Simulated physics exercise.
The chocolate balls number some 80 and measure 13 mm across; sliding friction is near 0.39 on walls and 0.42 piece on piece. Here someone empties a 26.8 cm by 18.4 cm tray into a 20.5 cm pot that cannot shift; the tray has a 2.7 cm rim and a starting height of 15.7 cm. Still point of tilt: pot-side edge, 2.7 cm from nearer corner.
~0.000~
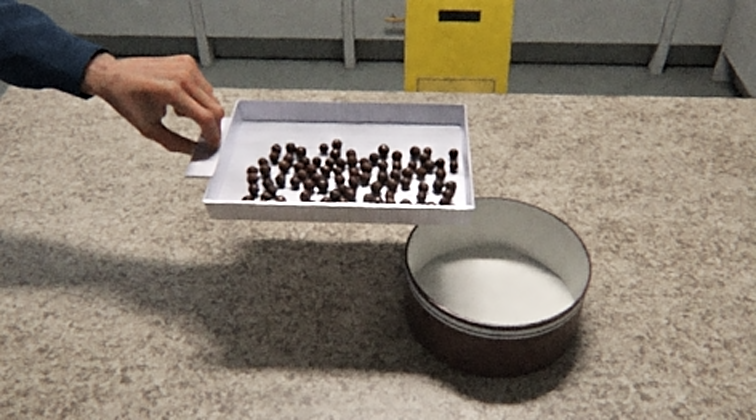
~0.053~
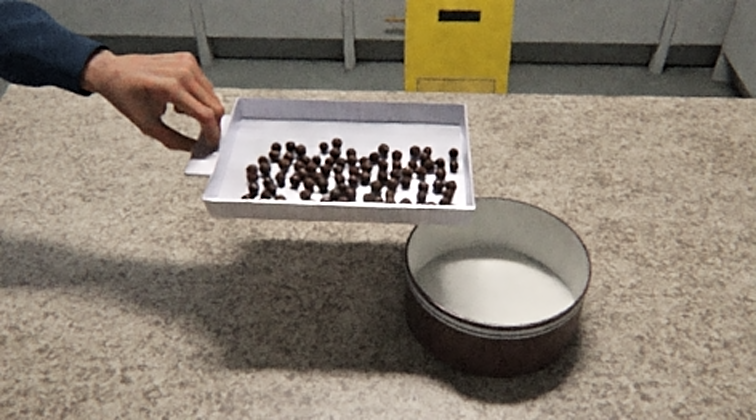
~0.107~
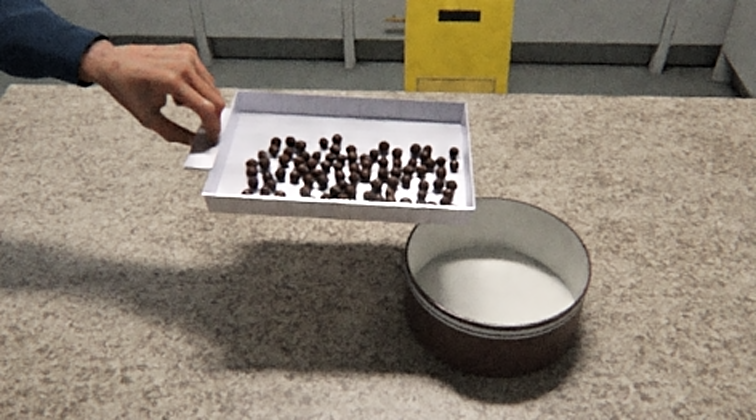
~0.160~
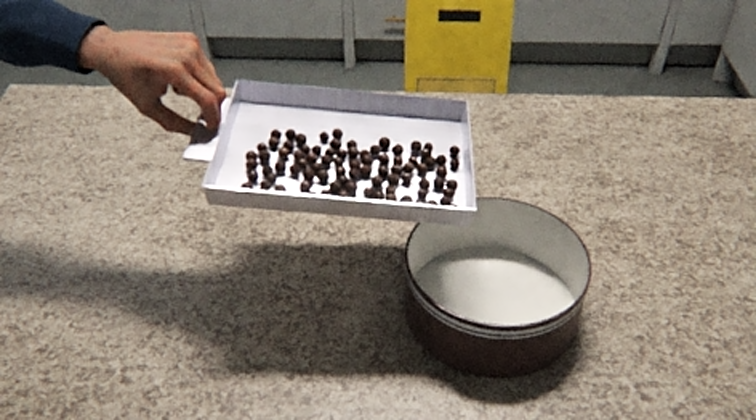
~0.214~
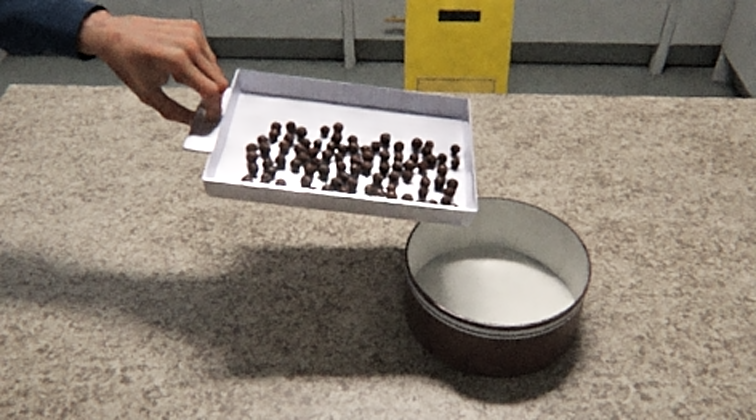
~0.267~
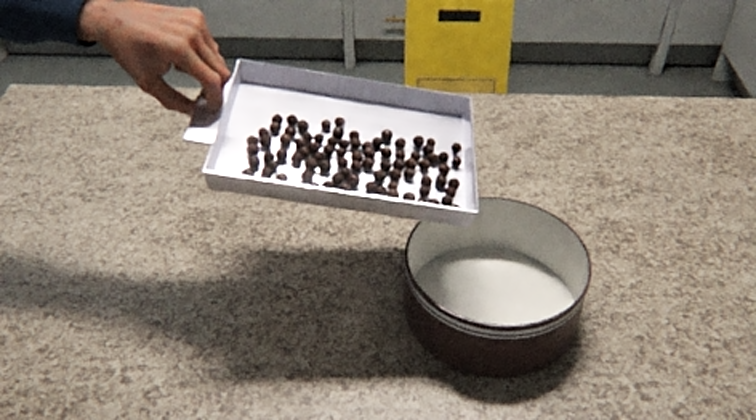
We see a hand holding a white tray of small dark brown balls above a speckled countertop, beside a round pot. The hand gradually raises the tray's left side, tilting it slightly toward the right while the pot stays still.
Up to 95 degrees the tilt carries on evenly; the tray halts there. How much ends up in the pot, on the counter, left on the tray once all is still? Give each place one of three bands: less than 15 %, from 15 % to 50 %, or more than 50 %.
My prediction: Pot: Will probably see over half the pieces. Counter: Will probably see a small number. Tray: Will probably see a small number.
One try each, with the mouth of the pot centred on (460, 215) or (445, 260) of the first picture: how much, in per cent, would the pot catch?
I'd say some 15 per cent for the first and some 75 per cent for the second.
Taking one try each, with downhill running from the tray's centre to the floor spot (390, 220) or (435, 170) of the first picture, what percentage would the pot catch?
Roughly 55 % for the first direction, roughly 80 % for the second.
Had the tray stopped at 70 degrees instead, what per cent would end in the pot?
Estimate: Roughly 0 percent.
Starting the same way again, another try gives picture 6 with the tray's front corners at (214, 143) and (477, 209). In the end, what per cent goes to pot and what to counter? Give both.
The pot gets 95 and the counter 5.
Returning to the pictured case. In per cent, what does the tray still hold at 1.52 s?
About 100 per cent.
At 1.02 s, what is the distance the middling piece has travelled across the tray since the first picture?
5 cm.
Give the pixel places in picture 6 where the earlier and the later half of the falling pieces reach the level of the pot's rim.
At roughly (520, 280) first, later on at (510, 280).
Then, at 1.02 s, tilt 50 degrees; the tray holds 100 %, the pot 0 %.
After 1.52 s, tilt 76 degrees; the tray holds 100 %, the pot 0 %.
After 2.09 s, tilt 95 degrees; the tray holds 35 %, the pot 45 %.
By 3.3 s all is still; pot 100 %, counter 0 %, tray 0 %.
